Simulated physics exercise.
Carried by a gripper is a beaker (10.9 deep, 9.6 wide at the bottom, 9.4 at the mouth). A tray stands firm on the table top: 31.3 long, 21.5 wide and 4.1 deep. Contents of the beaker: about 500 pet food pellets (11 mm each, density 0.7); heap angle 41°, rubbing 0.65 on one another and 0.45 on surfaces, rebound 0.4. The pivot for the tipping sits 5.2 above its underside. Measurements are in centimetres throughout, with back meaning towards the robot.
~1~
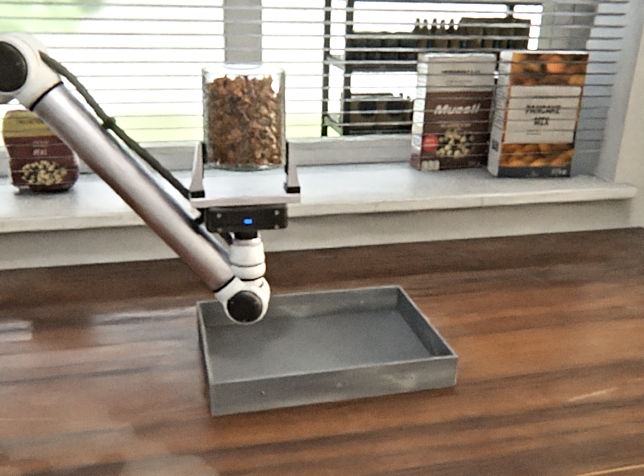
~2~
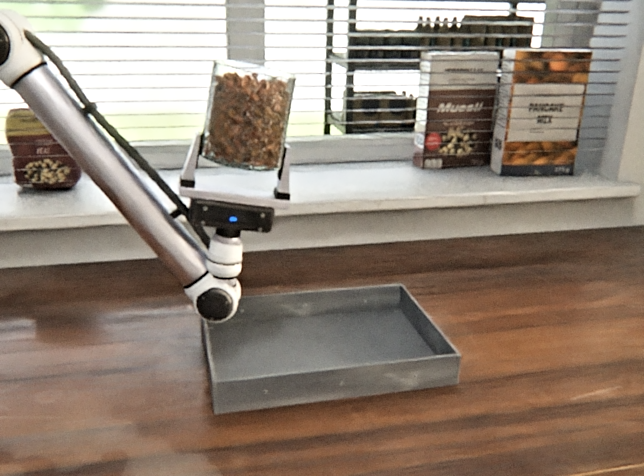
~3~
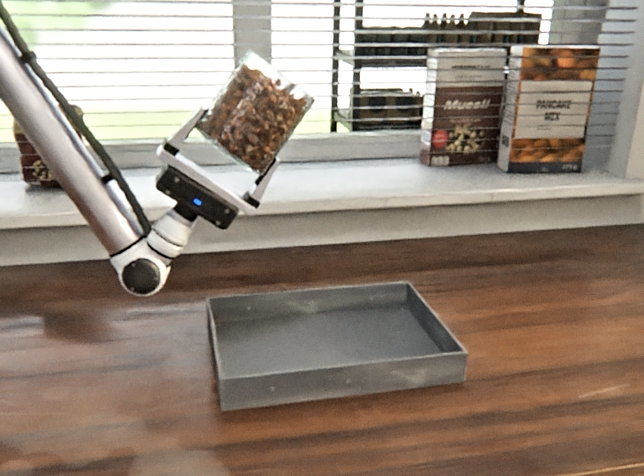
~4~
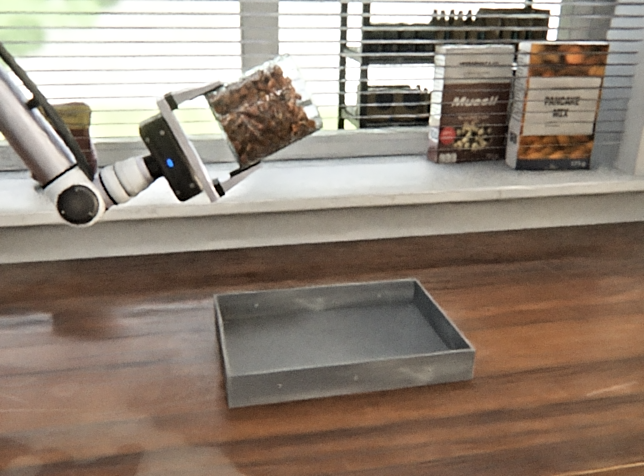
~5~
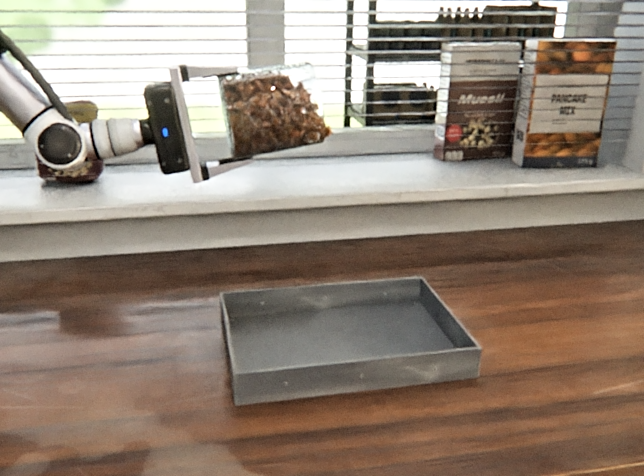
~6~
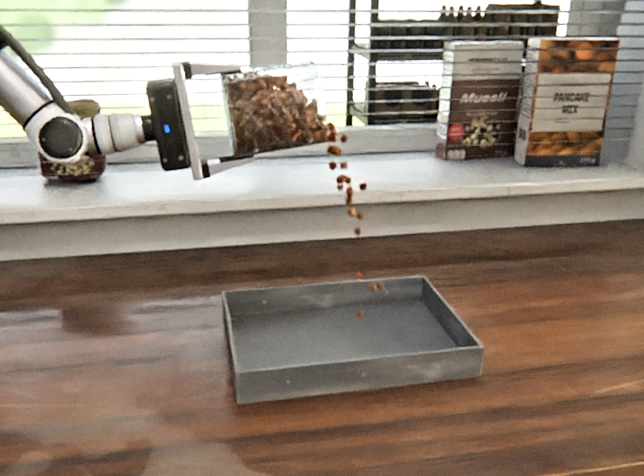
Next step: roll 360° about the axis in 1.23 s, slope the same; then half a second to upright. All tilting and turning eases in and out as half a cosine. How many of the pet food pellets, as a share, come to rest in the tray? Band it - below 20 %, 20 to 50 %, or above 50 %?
My answer is 20 to 50 %.
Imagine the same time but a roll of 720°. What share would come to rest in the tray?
It would be near 25 per cent.
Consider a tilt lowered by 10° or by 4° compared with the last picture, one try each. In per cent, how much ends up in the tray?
Estimates: Close to 10 % and 20 %.
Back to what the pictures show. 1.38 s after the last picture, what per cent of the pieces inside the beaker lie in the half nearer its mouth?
About 35 percent is in the half nearer the mouth.
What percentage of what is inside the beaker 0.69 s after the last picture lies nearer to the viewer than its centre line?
40 per cent, roughly.
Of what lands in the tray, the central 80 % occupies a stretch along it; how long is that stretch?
Around 14 cm.
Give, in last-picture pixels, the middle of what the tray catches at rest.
Middle: Close to (374, 329).
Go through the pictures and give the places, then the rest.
Beaker middle at (244, 118), upright; upper third of the load around (244, 99), from x 210 to 280, top at y 80; 497 in the beaker, in the first frame.
Beaker middle at (248, 116), tipped 10°; upper third of the load around (247, 97), from x 205 to 285, top at y 80, in the second frame.
Beaker middle at (255, 114), tipped 36°; upper third of the load around (254, 97), from x 205 to 300, top at y 70, in the third frame.
Beaker middle at (263, 112), tipped 65°; upper third of the load around (261, 94), from x 215 to 310, top at y 70, in the fourth frame.
Beaker middle at (269, 111), tipped 82°; upper third of the load around (260, 92), from x 225 to 330, top at y 75, in the fifth frame.
Beaker middle at (271, 109), tipped 83°; upper third of the load around (260, 95), from x 225 to 380, top at y 75; 474 in the beaker, 1 in the tray, 22 in flight or on a rim, in the sixth frame.
Then, 0.69 s later, tipped 83°, highest piece 37 above the table; 422 in the beaker, 50 in the tray, 1 on the table or floor, 24 in flight or on a rim.
Then, 1.38 s later, tipped 65°, highest piece 36 above the table; 344 in the beaker, 143 in the tray, 2 on the table or floor, 8 in flight or on a rim.
Then, 1.93 s later, upright, highest piece 39 above the table; 340 in the beaker, 155 in the tray, 2 on the table or floor.
Then, 2.63 s later, upright, highest piece 39 above the table; 340 in the beaker, 155 in the tray, 2 on the table or floor.
At rest, 340 in the beaker, 155 in the tray, 2 on the table or floor. That is 31 % in the tray.
